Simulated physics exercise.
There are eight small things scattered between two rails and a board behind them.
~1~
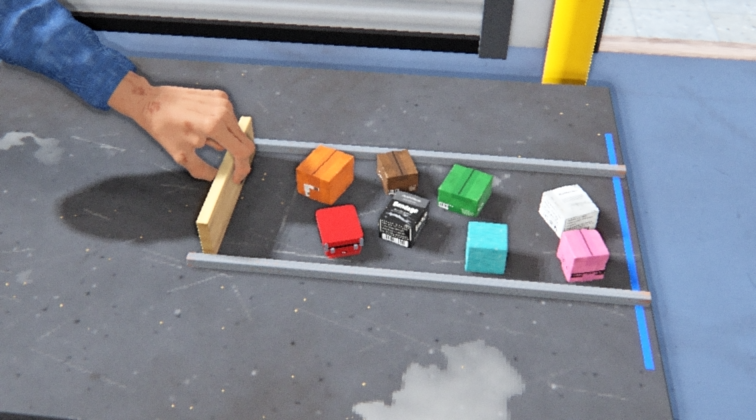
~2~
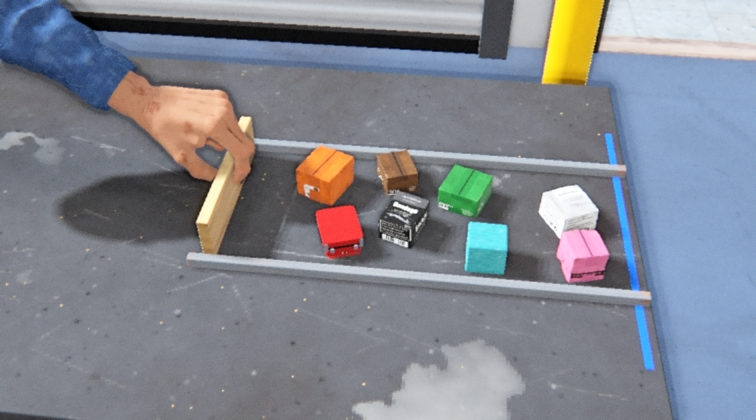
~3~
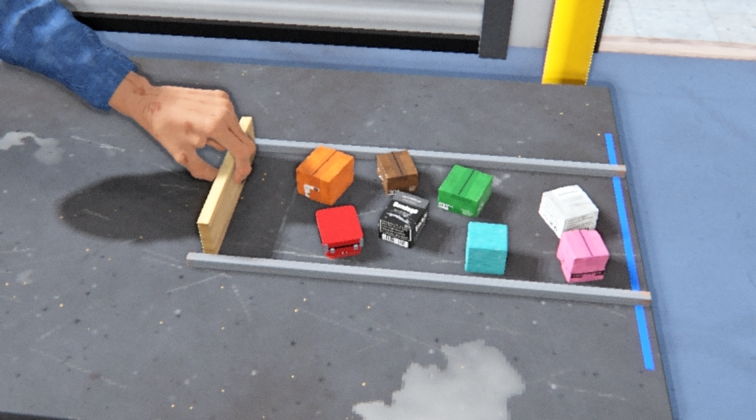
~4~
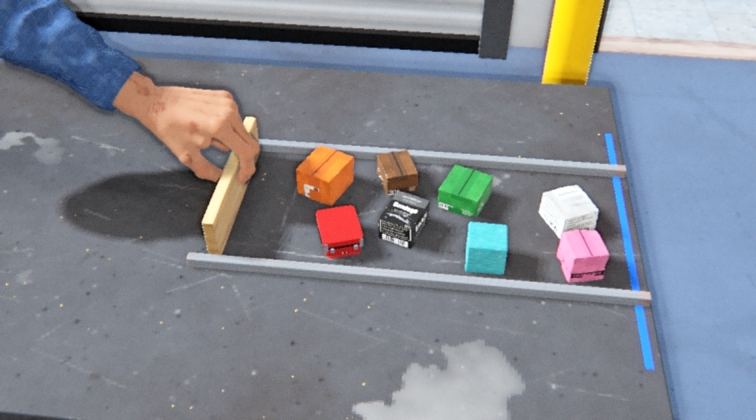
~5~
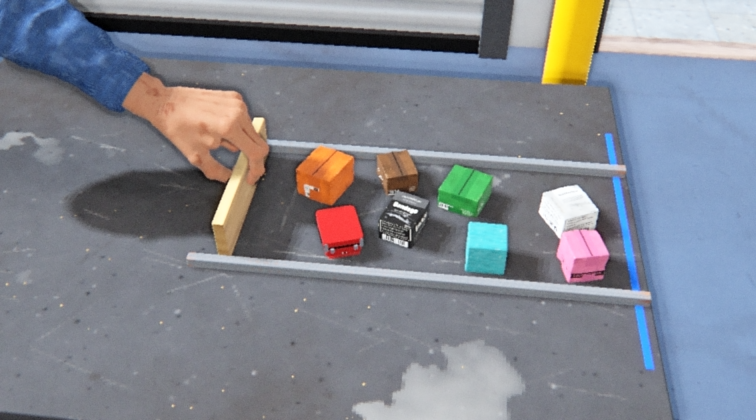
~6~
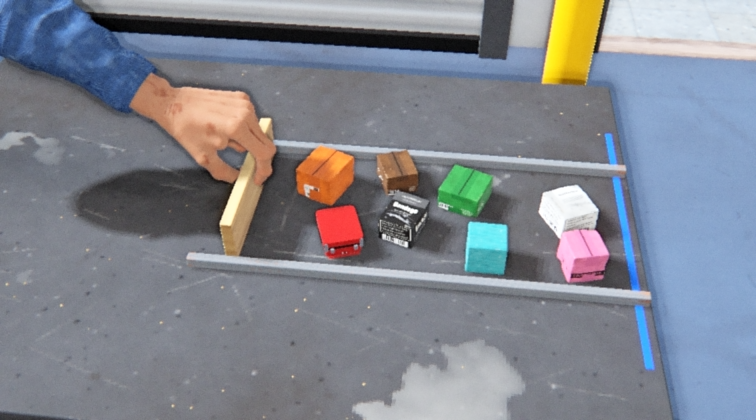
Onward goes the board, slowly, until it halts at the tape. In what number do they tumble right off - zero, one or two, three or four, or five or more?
There will be five or more losses over the edge.
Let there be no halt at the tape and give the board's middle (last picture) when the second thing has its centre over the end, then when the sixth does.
At the first moment about (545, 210), at the next about (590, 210).
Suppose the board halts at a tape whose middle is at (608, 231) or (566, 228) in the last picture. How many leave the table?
First 6, second 3.
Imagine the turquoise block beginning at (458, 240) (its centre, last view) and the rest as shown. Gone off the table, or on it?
It falls.
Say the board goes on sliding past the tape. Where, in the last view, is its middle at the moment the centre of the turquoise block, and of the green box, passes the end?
Turquoise block over the end: About (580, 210). Green box over the end: About (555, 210).
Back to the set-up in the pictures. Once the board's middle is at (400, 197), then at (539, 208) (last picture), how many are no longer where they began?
By the first moment it's 5, by the second it's 8.
A little later, none off yet; pink box at rest near (583, 256); white box at rest near (569, 211); turquoise block at rest near (486, 248).
When it is over, the number that fall off is five or more; down, orange box, red case, brown box, black box, green box, turquoise block, white box and pink box.
